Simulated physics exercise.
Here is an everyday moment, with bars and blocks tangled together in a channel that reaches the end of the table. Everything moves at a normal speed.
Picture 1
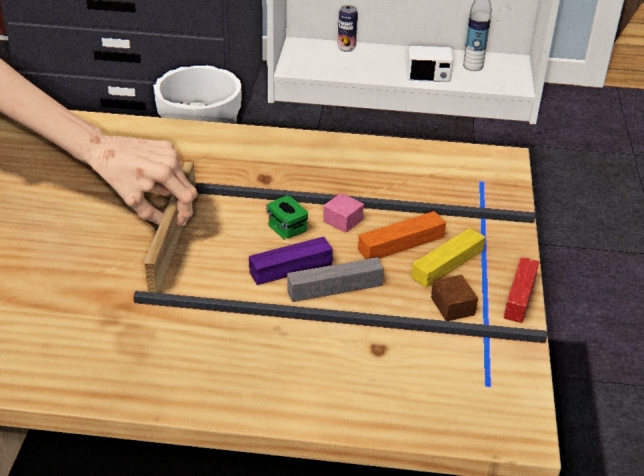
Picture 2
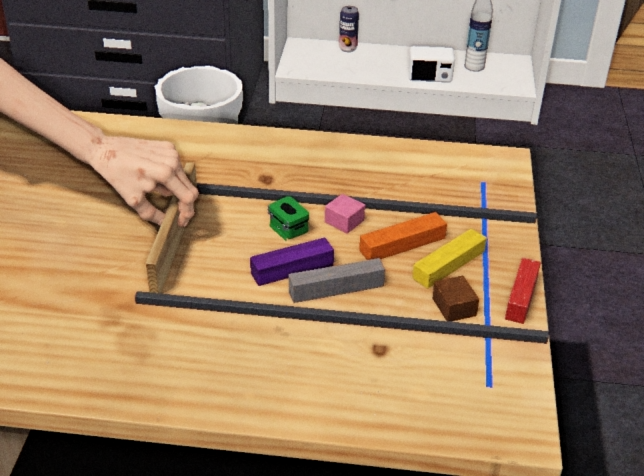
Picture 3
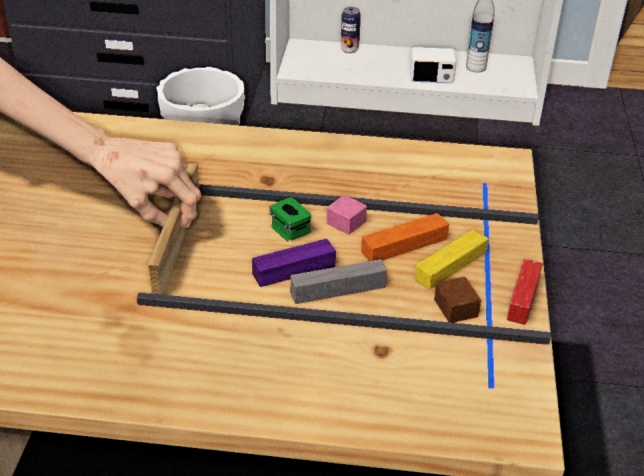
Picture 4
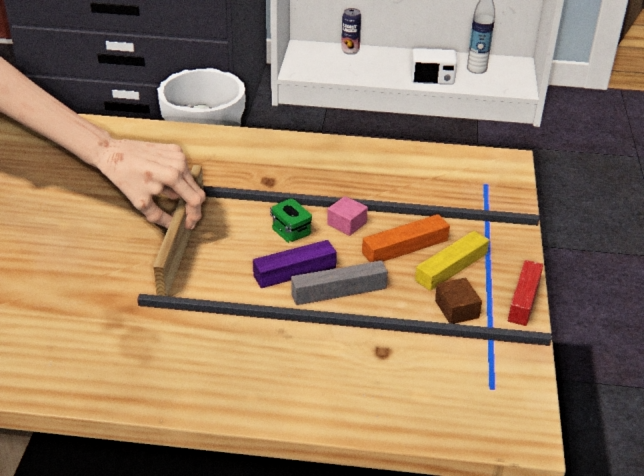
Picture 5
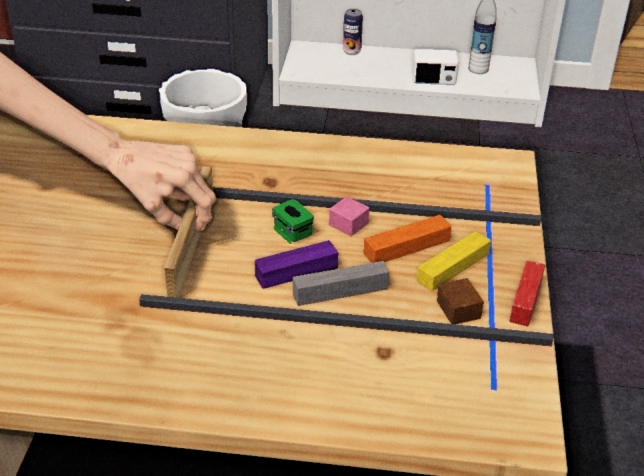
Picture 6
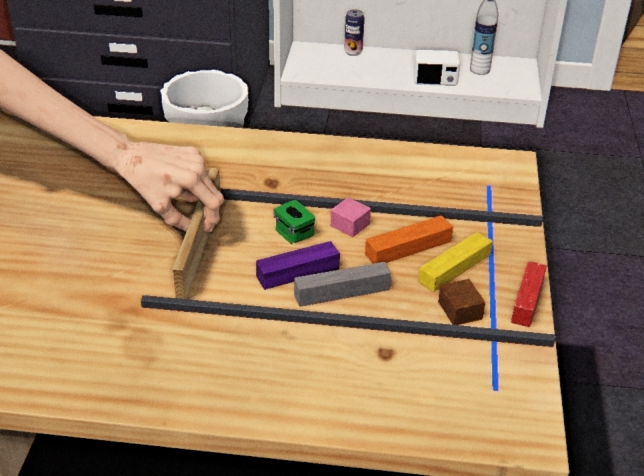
On a wooden table, a hand slides a board slightly right behind still, colourful blocks.
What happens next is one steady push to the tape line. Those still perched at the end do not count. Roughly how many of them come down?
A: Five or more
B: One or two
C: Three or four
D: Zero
Three or four (C).
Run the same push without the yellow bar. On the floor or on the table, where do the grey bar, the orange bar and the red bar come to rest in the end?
The grey bar stays put; the orange bar comes off; the red bar comes off.
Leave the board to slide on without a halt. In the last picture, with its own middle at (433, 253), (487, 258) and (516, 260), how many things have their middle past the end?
The numbers past the end are 0, 3 and 5.
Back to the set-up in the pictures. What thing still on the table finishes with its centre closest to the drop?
It's the brown block that is foremost.
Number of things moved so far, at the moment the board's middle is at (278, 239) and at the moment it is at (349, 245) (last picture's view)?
2, then 6.
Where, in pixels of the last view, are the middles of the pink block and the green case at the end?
The pink block stops around (506, 225); the green case around (506, 247).
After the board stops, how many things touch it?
3 of them.
Soon after, none off yet; red bar at rest near (529, 294); brown block at rest near (461, 302); yellow bar at rest near (456, 261).
Then, none off yet; red bar at rest near (529, 294); brown block moving near (471, 306); yellow bar moved a little near (501, 256).
At rest, the number that fall off is three or four; fallen, orange bar, yellow bar and red bar.
